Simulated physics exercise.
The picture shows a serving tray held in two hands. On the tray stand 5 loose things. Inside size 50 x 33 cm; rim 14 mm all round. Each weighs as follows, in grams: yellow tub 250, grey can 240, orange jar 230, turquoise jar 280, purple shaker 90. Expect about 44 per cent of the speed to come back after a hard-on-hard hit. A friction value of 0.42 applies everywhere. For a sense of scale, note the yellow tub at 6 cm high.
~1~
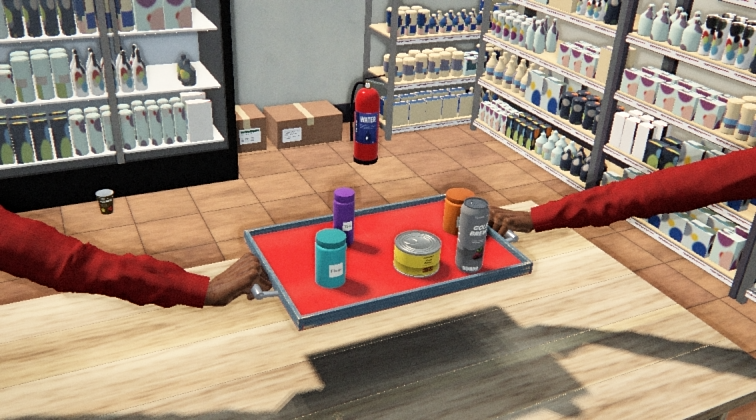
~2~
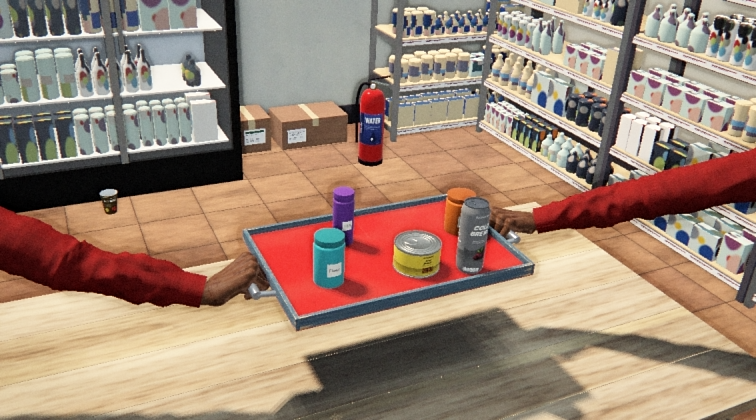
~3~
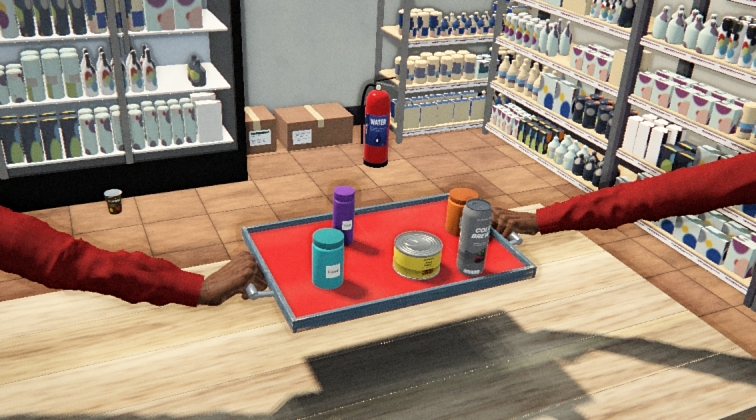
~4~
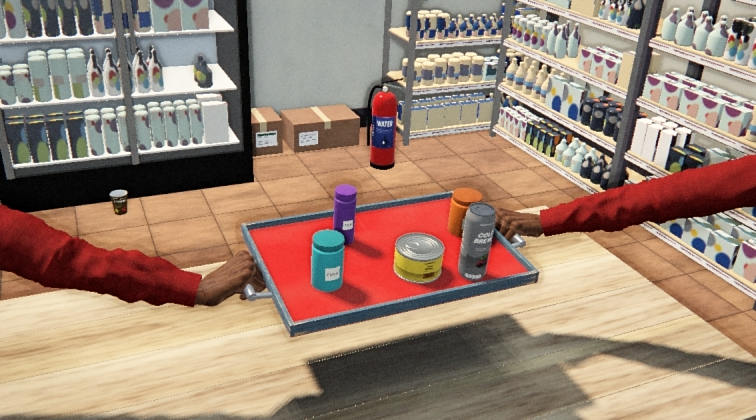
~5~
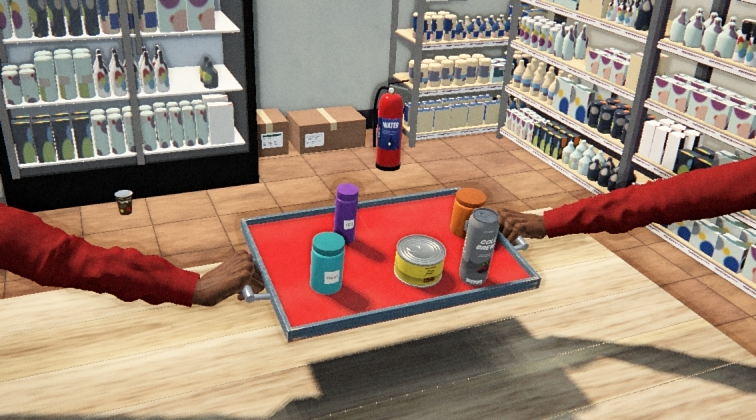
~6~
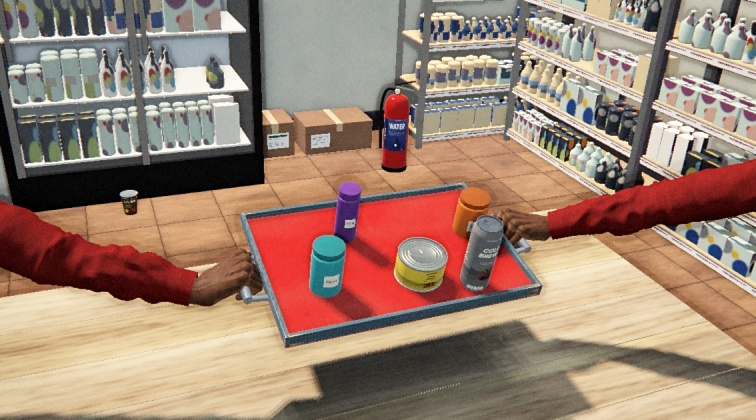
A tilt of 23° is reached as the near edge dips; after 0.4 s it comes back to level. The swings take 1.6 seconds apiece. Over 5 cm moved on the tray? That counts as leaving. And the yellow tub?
Oh, that one stays right there.
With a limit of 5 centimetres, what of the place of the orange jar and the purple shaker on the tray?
Here the orange jar is left in place, and the purple shaker moves off.
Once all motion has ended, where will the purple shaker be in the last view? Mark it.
It finishes around (375, 276).
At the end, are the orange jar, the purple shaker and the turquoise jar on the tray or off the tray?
The orange jar ends on the tray; the purple shaker is still on the tray; the turquoise jar is still on the tray.
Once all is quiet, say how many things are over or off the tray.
Count: 2.
Then, 1.20 s later than the last frame, tray at 23°, near edge down; grey can now off the tray; purple shaker on its side.
Then, 1.90 s later than the last frame, tray at 14°, near edge down; yellow tub 2 cm from its spot near (424, 271); purple shaker on its side; orange jar 2 cm from its spot.
When it is over, off the tray, grey can; lying over on the tray, purple shaker; the other 3 within 5 cm of the start. End places, in pixels of the last picture, yellow tub near (424, 261).
